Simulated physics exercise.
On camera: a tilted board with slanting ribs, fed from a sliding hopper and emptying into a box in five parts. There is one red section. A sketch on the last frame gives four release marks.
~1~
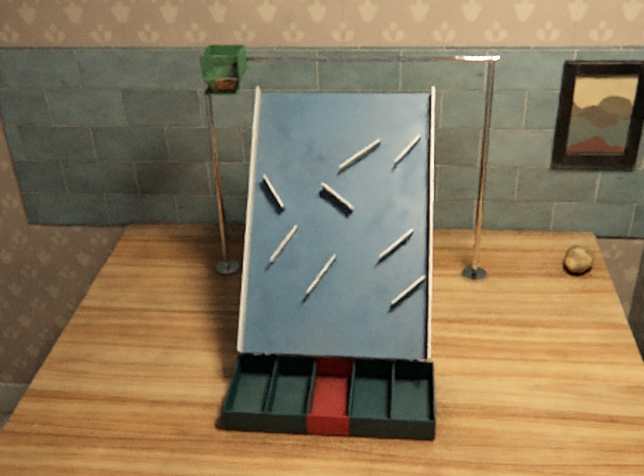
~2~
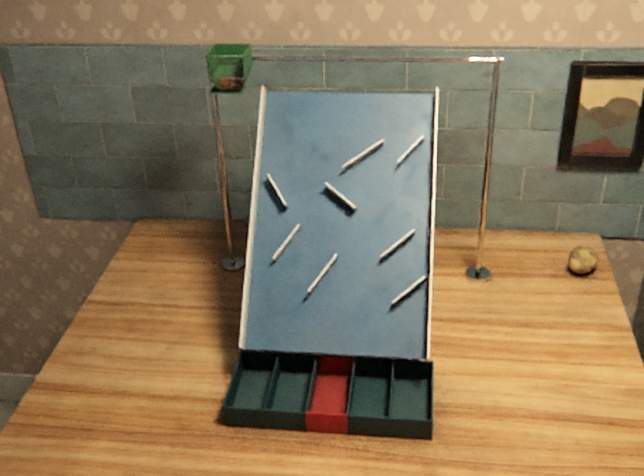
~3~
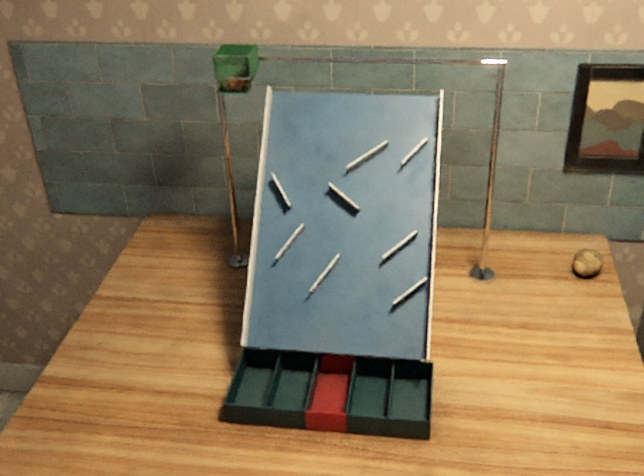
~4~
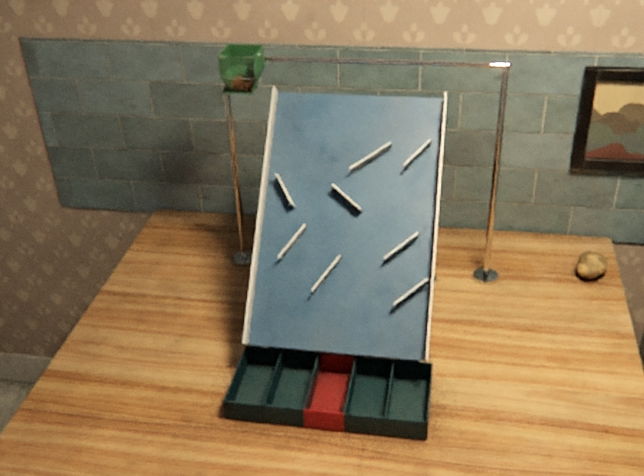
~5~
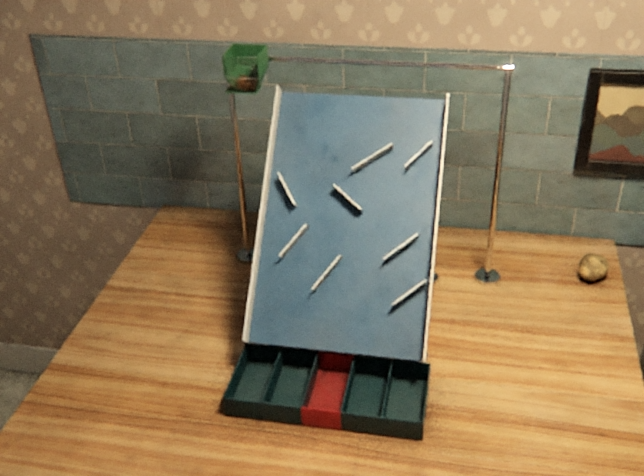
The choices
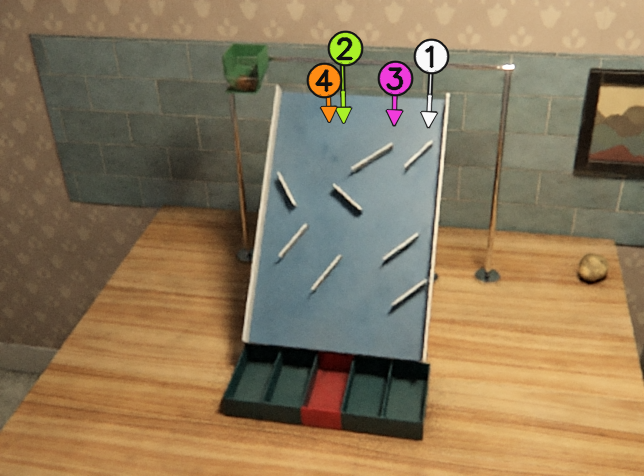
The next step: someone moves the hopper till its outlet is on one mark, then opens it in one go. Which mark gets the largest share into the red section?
Best: 1.
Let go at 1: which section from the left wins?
It is the third one.
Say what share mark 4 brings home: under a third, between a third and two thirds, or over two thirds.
Mark 4 gives under a third.
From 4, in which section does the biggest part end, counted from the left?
The first from the left.
On the marked copy, mark 1 meets the board at (428, 121); mark 2 meets the board at (343, 117); mark 3 meets the board at (394, 119); mark 4 meets the board at (329, 116).
Choosing 1, about two thirds in the red section, a small part in other sections, a small part outside the box.
Choosing 2, about a third in the red section, about two thirds in other sections, a stray few outside the box.
Choosing 3, about a third in the red section, about half in other sections, a small part outside the box.
Choosing 4, a small part in the red section, most in other sections, a small part outside the box.
